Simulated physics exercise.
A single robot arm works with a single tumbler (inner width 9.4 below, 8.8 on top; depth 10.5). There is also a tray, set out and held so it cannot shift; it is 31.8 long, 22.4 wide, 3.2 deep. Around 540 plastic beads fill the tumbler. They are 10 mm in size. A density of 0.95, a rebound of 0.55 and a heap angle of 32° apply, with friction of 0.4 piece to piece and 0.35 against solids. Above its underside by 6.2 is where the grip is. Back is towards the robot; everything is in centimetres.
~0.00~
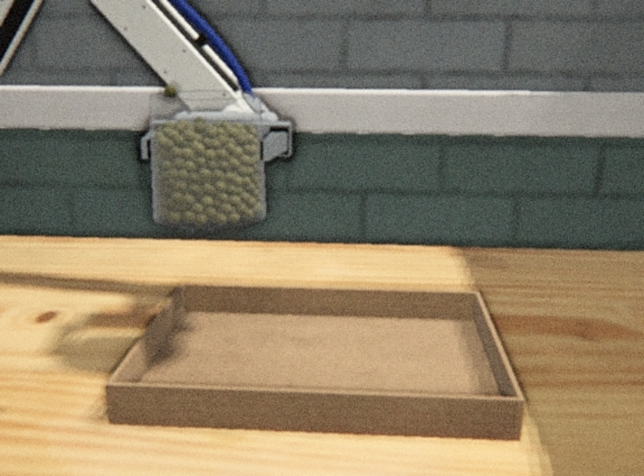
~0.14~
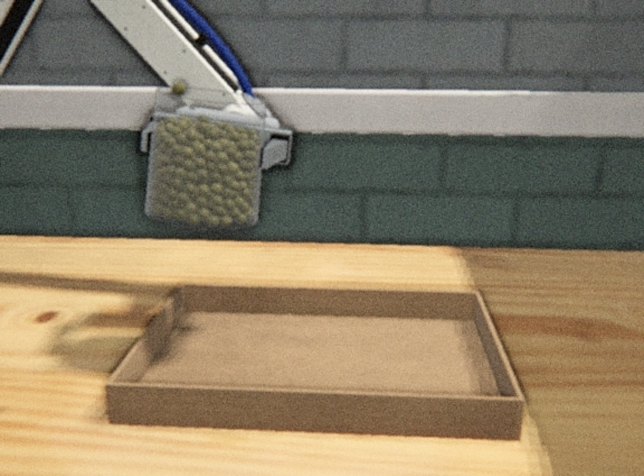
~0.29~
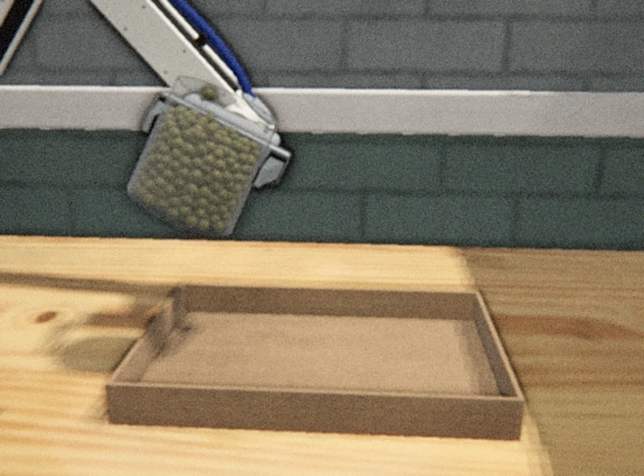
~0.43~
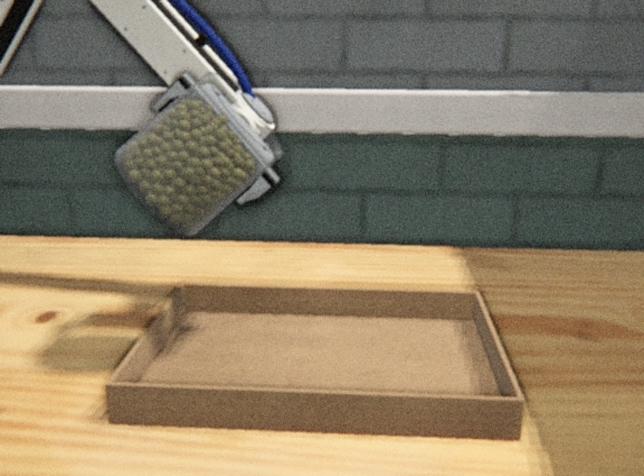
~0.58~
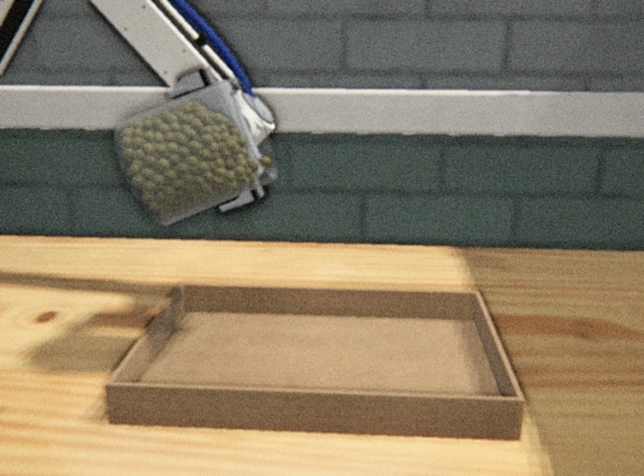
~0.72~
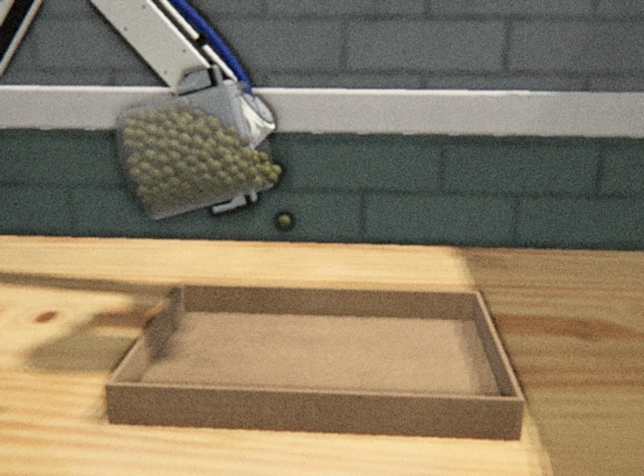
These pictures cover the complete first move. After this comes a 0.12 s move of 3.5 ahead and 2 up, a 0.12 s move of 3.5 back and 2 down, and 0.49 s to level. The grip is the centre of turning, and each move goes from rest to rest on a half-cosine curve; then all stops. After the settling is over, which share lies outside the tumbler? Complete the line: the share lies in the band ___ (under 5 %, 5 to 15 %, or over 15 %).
The share lies in the band over 15 %.
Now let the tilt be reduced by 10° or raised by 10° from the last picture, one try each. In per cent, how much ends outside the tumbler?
Estimates, in order: 25 % and 55 %.
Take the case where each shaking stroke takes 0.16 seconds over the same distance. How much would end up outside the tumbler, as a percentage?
In that case some 20 per cent.
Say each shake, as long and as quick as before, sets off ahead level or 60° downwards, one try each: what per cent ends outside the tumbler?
Near 30 and 5 percent respectively.
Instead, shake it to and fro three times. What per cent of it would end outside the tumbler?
Then about 65 per cent.
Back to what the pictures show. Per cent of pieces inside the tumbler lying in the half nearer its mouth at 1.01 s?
Mouth half share: Roughly 50 %.
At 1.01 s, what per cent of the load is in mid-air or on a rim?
Estimated fraction: Near 30 %.
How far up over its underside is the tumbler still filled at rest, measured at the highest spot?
The top sits some 7.0 cm up.
By 1.01 s, tilted 73° forward, highest piece 21 above the table; 358 in the tumbler, 17 in the tray, 163 in flight or on a rim.
By 1.30 s, tilted 15° forward, highest piece 24 above the table; 332 in the tumbler, 199 in the tray, 2 on the table or floor, 5 in flight or on a rim.
By 1.65 s, level, highest piece 21 above the table; 332 in the tumbler, 204 in the tray, 2 on the table or floor.
By 2.70 s, level, highest piece 21 above the table; 332 in the tumbler, 204 in the tray, 2 on the table or floor.
Final count, 332 in the tumbler, 204 in the tray, 2 on the table or floor. That is 38 % outside the tumbler.
